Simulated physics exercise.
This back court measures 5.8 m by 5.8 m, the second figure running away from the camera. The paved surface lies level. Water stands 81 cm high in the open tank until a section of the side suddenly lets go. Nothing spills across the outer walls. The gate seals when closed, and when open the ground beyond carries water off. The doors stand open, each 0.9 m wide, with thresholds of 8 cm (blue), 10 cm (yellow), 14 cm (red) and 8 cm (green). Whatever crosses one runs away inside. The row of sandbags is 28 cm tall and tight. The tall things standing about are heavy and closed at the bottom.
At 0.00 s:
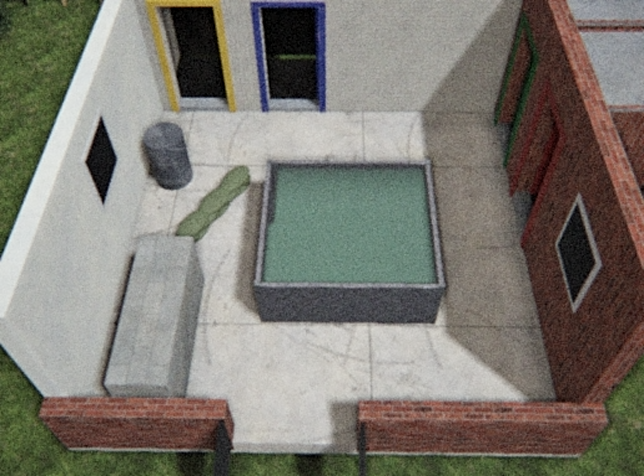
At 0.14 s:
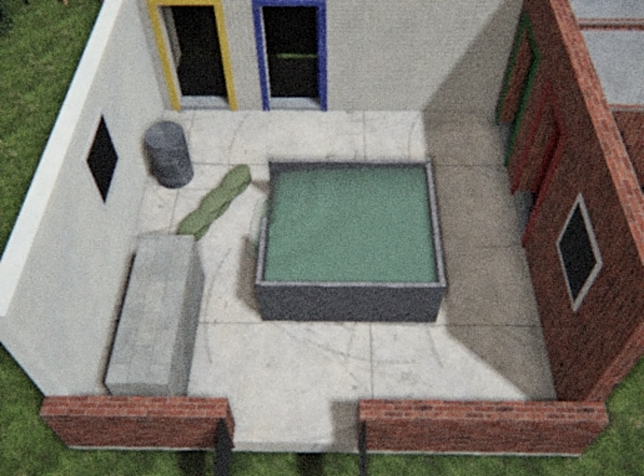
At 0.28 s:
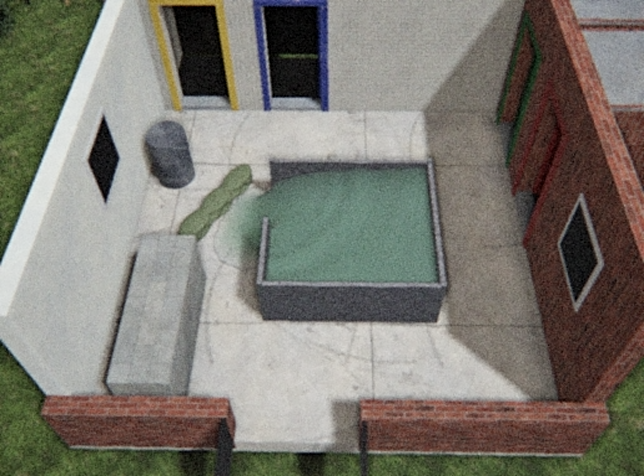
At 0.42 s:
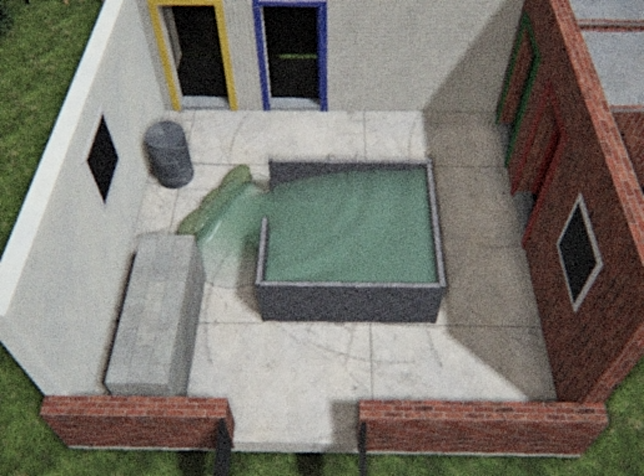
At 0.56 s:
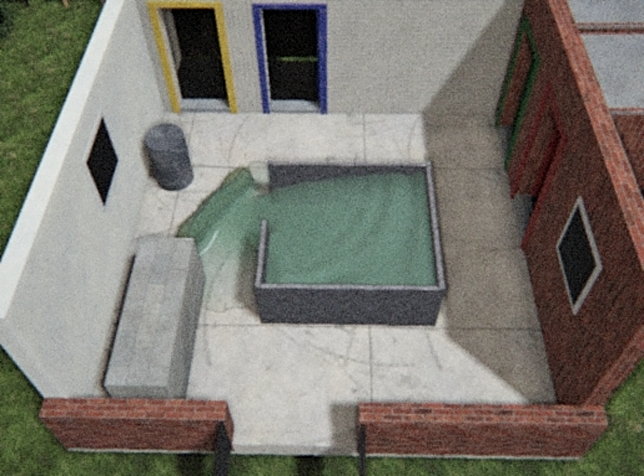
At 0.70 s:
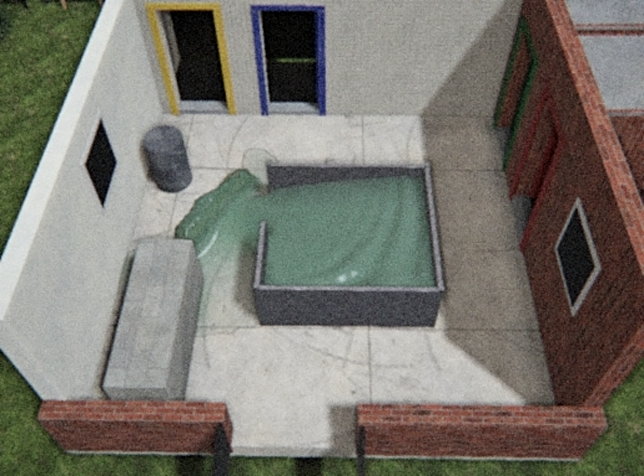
Green water in the open tank lay still at first, then poured out through a gap in the tank's left side and spread across the pale paving, over the long green mound beside the grey block.
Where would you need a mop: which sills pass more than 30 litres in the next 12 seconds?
The water let in: At the blue door it exceeds the limit; at the yellow door it goes over the limit; at the red door it does not reach the limit; at the green door it goes over the limit.
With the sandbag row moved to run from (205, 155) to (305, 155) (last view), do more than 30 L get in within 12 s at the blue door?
Then: Blue not over.
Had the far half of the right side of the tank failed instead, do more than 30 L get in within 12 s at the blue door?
Then: Blue not over.
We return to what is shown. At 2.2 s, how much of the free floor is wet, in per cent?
Some 55 per cent of it.
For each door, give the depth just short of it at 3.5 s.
In cm: Blue 15, yellow 18, red 0, green 6.
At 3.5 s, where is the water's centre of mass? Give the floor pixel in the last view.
Around (273, 247).
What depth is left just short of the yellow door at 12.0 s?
About 8.0 cm.
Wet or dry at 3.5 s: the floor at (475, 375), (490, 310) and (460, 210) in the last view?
In turn: Dry, not reached, not reached.
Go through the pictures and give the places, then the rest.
The first picture shows the open tank at (349, 223) is whole and still, 81 cm deep.
In the second picture, water pours out at (273, 217) and has run 0.6 m, to a hidden place; typically 7 cm deep outside, 81 cm at the open tank's back.
In the third picture, water pours out at (274, 217) and has run 0.9 m, to (224, 253); typically 12 cm deep outside, 81 cm at the open tank's back.
In the fourth picture, water pours out at (273, 219) and has run 1.4 m, to a hidden place; typically 14 cm deep outside, 81 cm at the open tank's back.
In the fifth picture, water pours out at (273, 221) and has run 1.8 m, to a hidden place; typically 9 cm deep outside, 79 cm at the open tank's back.
In the sixth picture, water pours out at (271, 222) and has run 2.3 m, to a hidden place; typically 10 cm deep outside, 70 cm at the open tank's back.
After 1.4 s water covers 35 % of the floor and is deepest (60 cm) near (231, 214); blue door not reached, yellow door not reached, red door not reached, green door not reached.
After 2.2 s water covers 55 % of the floor and is deepest (50 cm) near (231, 214); blue door 13 cm at the sill, 12 L in, yellow door 17 cm at the sill, 3 L in, red door not reached, green door not reached.
After 3.5 s water covers 65 % of the floor and is deepest (38 cm) near (231, 214); blue door 15 cm at the sill, 33 L in, yellow door 18 cm at the sill, 56 L in, red door not reached, green door 6 cm at the sill, 0 L in.
After 7.0 s water covers 95 % of the floor and is deepest (25 cm) near (155, 196); blue door 14 cm at the sill, 90 L in, yellow door 13 cm at the sill, 121 L in, red door 7 cm at the sill, 0 L in, green door 15 cm at the sill, 61 L in.
After 12.0 s water covers 95 % of the floor and is deepest (14 cm) near (541, 364); blue door 9 cm at the sill, 129 L in, yellow door 8 cm at the sill, 138 L in, red door 8 cm at the sill, 0 L in, green door 10 cm at the sill, 141 L in.
